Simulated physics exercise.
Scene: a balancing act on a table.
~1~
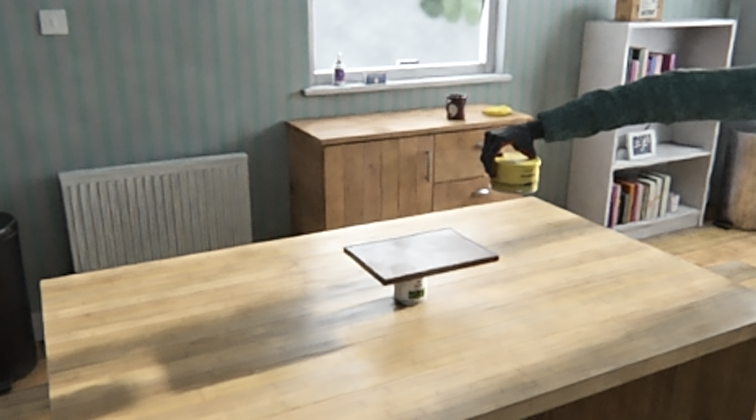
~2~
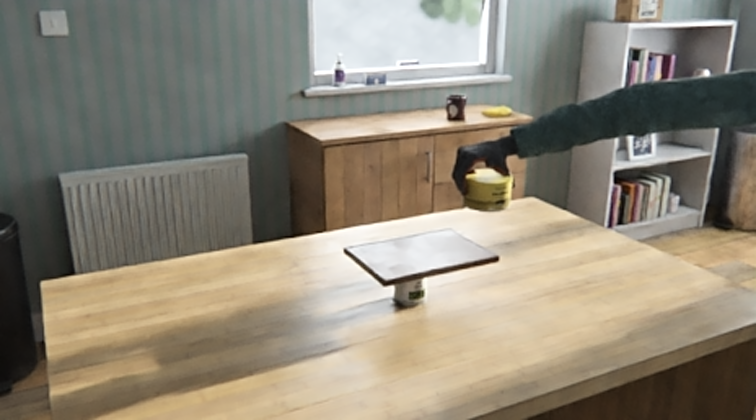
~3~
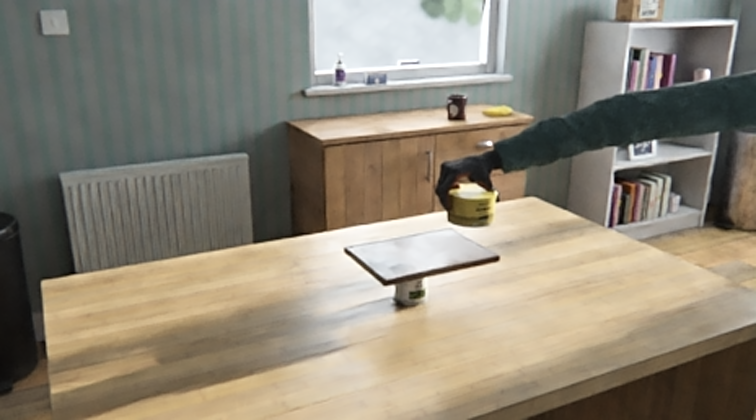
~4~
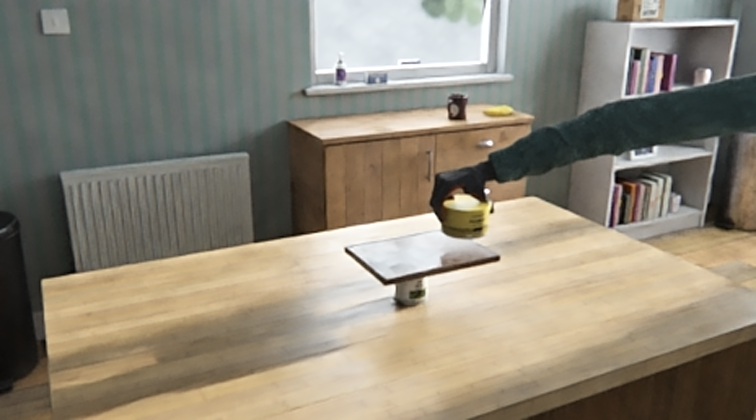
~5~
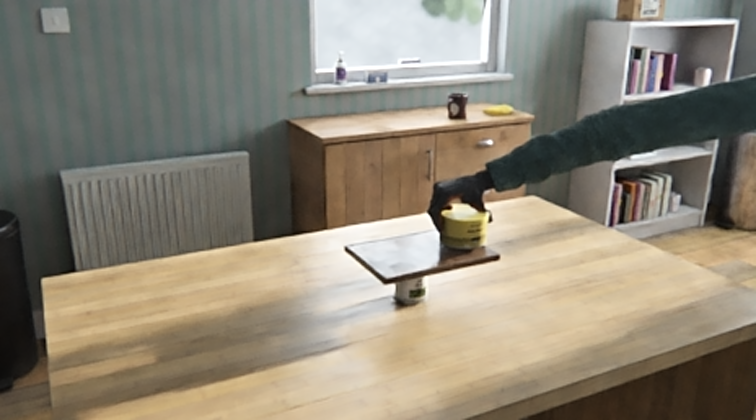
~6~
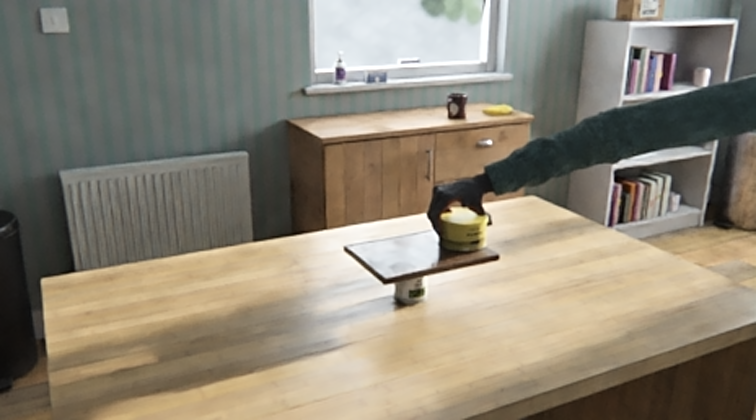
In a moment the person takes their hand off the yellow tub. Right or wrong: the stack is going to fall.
Right, it falls.
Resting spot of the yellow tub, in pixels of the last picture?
Close to pixel (518, 256).
Then, 0.30 s on from there, yellow tub now fallen; brown lid turned 32° from how it was put.
Then, 0.50 s on from there, brown lid turned 34° from how it was put.
Then, 0.70 s on from there, brown lid now fallen.
Then, 1.20 s on from there, nothing new.
In the end, fallen, yellow tub and brown lid; white tin unmoved. At the end, from the last picture's camera, yellow tub near (518, 256). The stack comes apart.
